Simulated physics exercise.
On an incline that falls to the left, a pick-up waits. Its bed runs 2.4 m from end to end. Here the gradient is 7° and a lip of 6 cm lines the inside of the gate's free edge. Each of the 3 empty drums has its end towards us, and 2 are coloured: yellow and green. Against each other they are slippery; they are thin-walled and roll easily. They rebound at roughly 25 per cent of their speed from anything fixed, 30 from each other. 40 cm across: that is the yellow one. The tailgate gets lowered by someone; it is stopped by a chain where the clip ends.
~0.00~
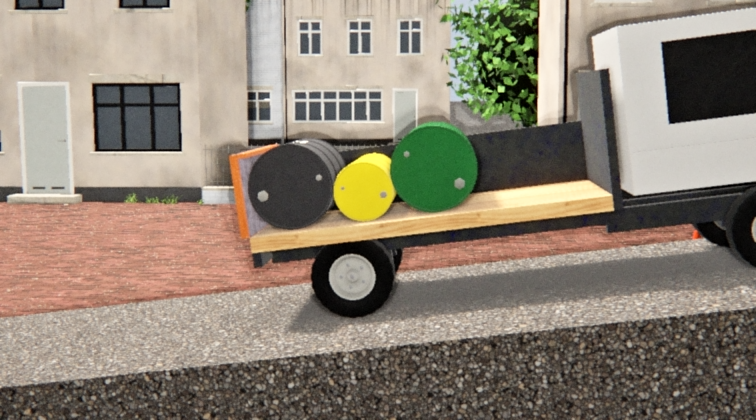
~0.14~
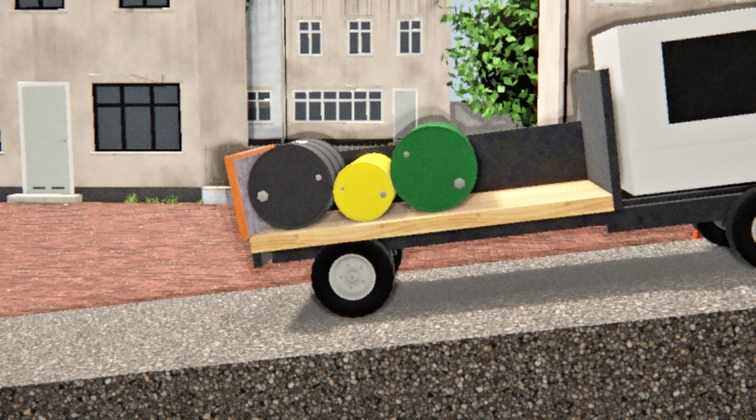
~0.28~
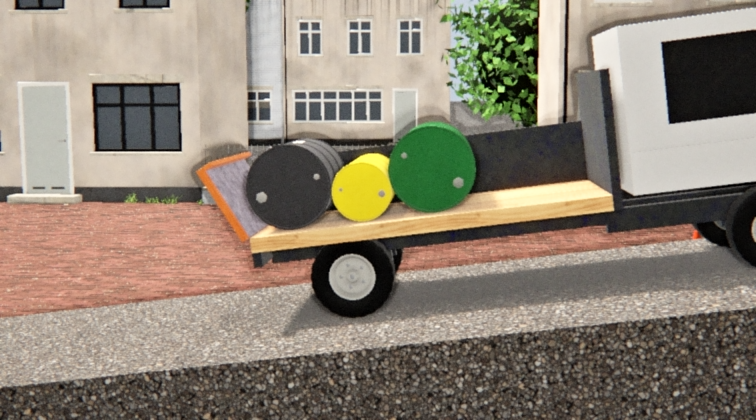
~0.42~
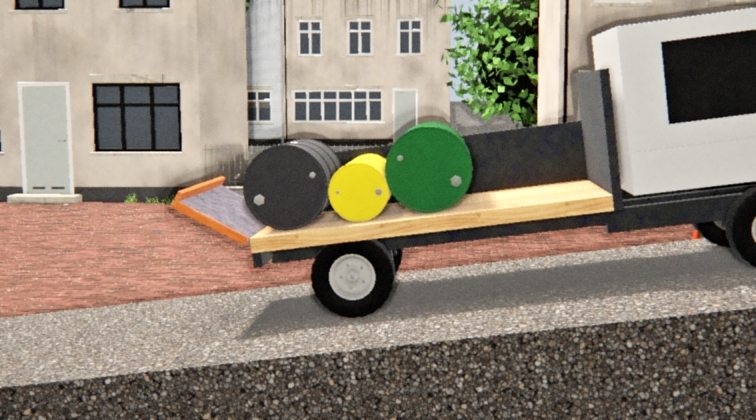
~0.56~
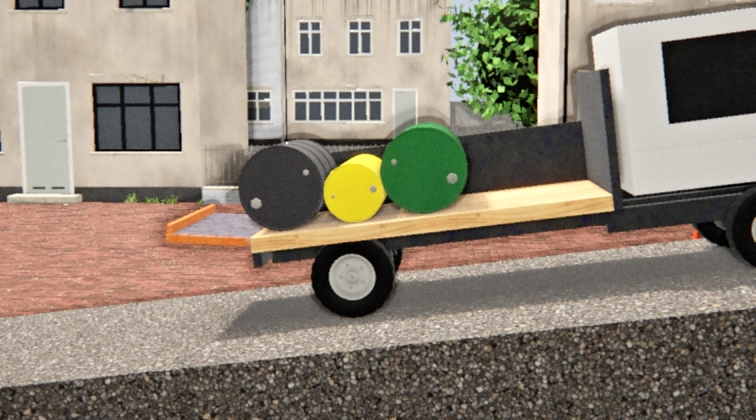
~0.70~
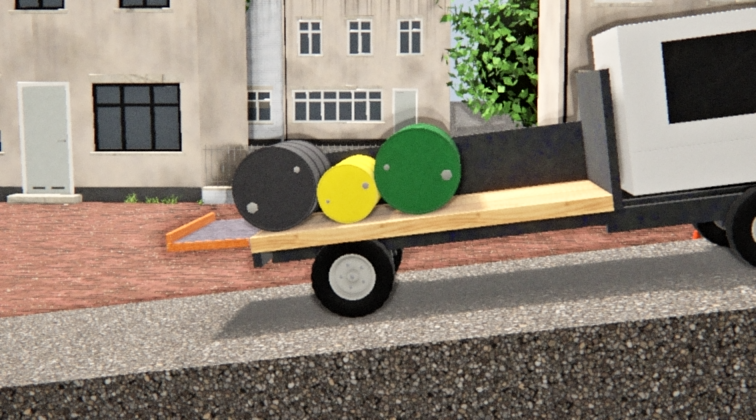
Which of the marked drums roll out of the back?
In the end yellow drum: It doesn't clear the tailgate; green: It doesn't clear the tailgate.
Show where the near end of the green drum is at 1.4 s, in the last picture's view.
Roughly at (361, 178) in the last picture.
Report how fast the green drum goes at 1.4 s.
Around 0.7 m/s.
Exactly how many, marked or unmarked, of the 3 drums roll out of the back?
I count 1 altogether.
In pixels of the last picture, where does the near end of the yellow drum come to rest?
It comes to rest around (196, 209).
Then, 1.4 s in, yellow is on the bed, 30 cm short of the hinge, rolling left; green is on the bed, 75 cm short of the hinge, rolling left; 0 of 3 are out.
Then, 2.4 s in, yellow is on the gate, 15 cm past the hinge, rolling left; green is on the bed, 35 cm short of the hinge, rolling left; 1 of 3 is out.
Then, 3.5 s in, yellow is on the gate, 35 cm past the hinge; green is on the bed, 10 cm short of the hinge; 1 of 3 is out.
In the end (4.7 s), yellow is on the gate, 35 cm past the hinge; green is on the bed, 10 cm short of the hinge; 1 of 3 is out.
